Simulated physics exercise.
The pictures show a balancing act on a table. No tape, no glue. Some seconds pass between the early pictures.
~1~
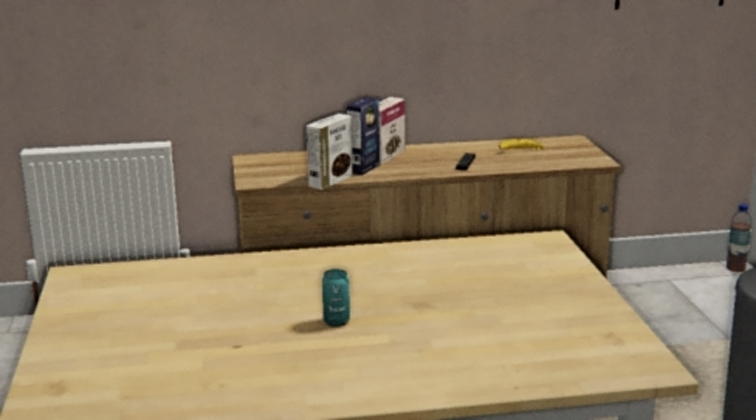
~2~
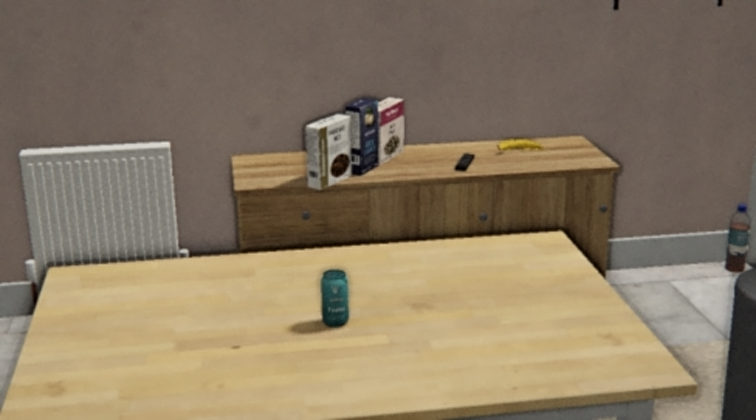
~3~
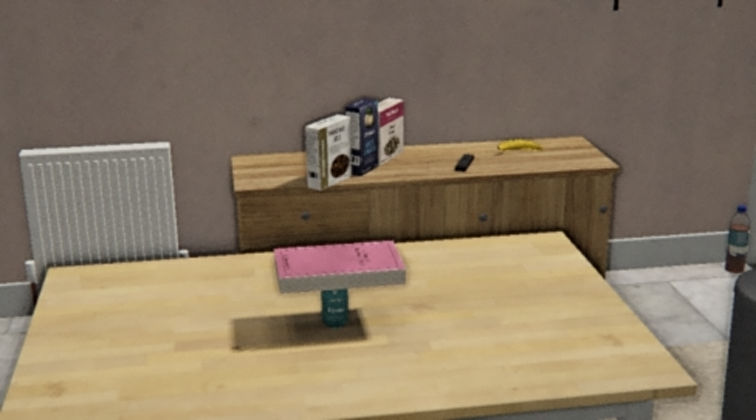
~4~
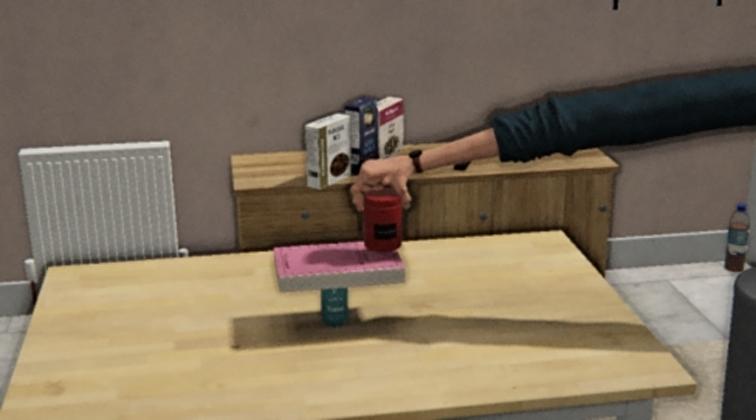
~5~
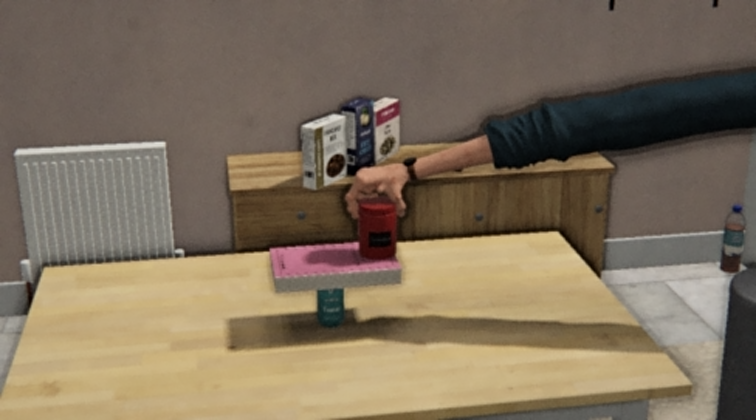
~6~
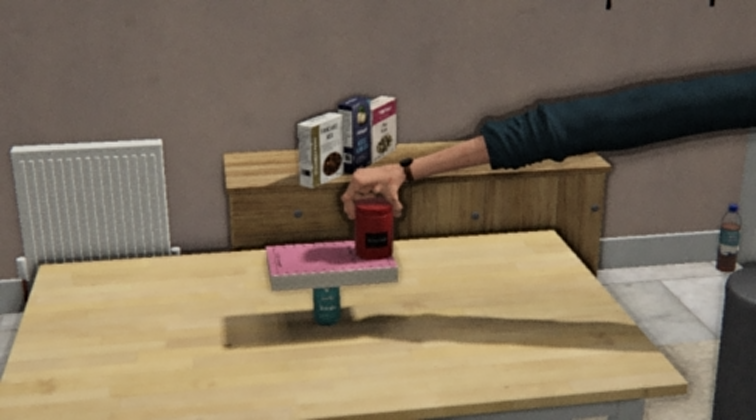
A pink book appears flat on top of a teal can on a pale wooden table, and then a dark-sleeved arm reaches in from the right and lowers a red jar onto the book's right side. The hand keeps hold of the jar while the camera shifts very slightly. Seen from slightly above, the room has a white radiator at left and a wooden sideboard behind holding three boxes.
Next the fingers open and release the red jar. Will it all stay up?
Here the stack gives way.
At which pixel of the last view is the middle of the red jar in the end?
Near (450, 294).
Then, 0.50 s later than the last frame, red jar now fallen; pink book tilted by 54°.
Then, 0.70 s later than the last frame, pink book now fallen; turquoise can tilted by 15°.
When it is over, fallen, pink book, turquoise can and red jar. End places, in pixels of the last picture, red jar near (450, 294). The stack loses its balance.
